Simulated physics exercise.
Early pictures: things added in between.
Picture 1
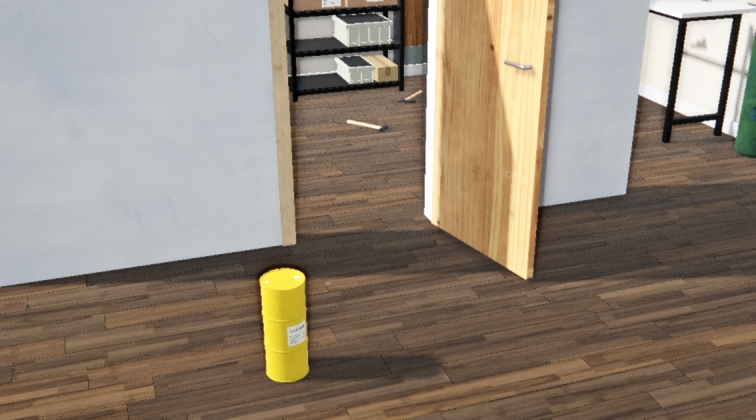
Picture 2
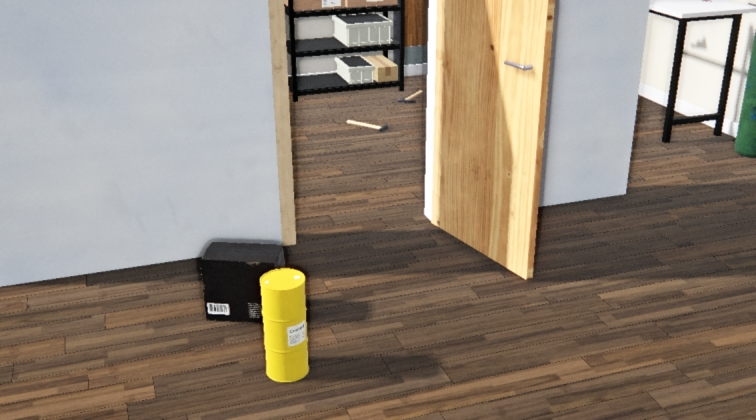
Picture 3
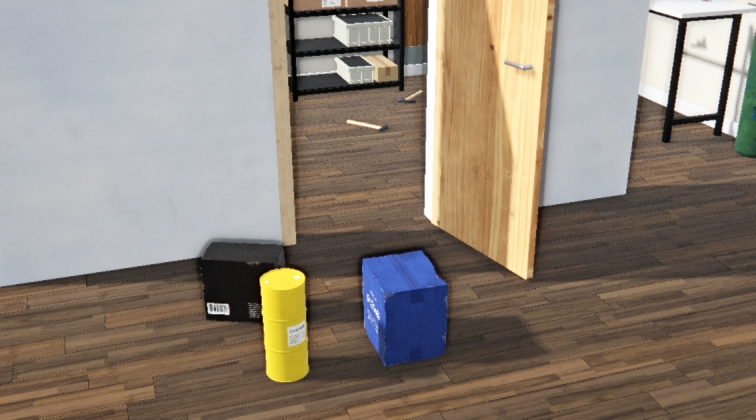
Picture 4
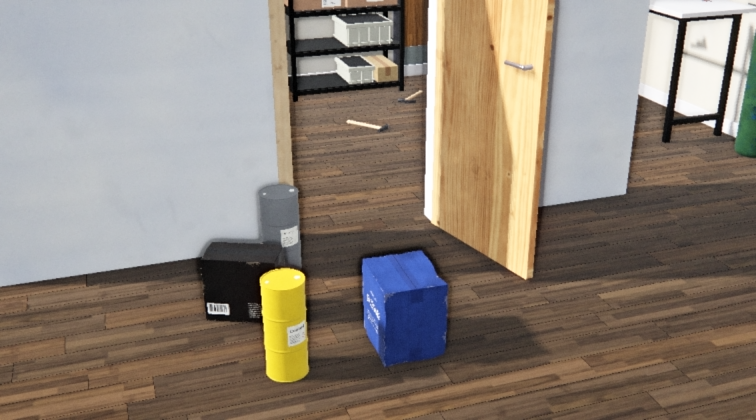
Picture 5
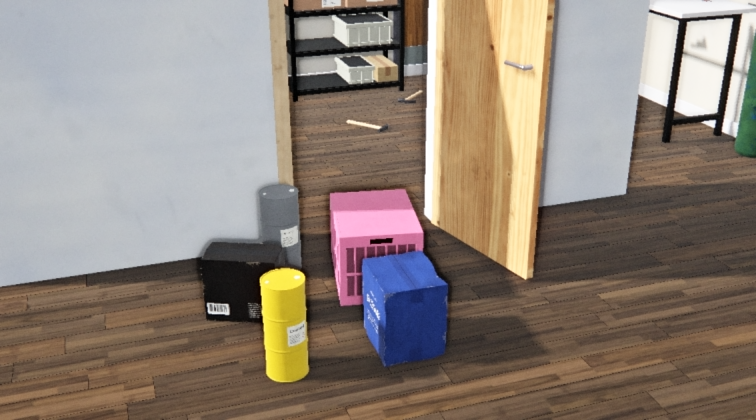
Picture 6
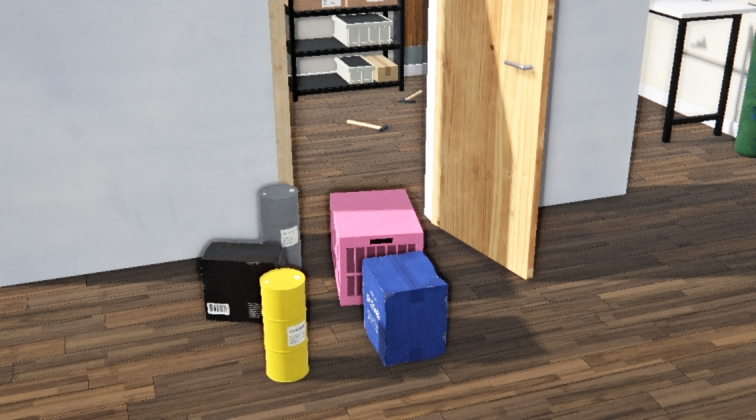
Room with open wooden door standing still, a yellow canister joined by black box, blue box, grey canister and pink chest appearing in turn.
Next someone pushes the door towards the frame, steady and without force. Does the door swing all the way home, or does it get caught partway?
The attempt is going to be foiled.
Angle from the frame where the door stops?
Roughly 65 degrees open.
Then, 0.40 s later than the last frame, door 95° open.
Then, 0.60 s later than the last frame, door 84° open.
Then, 0.80 s later than the last frame, door 72° open.
Then, 0.90 s later than the last frame, door 66° open.
When it is over, door 64° open; all 5 as before. End places, in pixels of the last picture, pink chest near (373, 245).
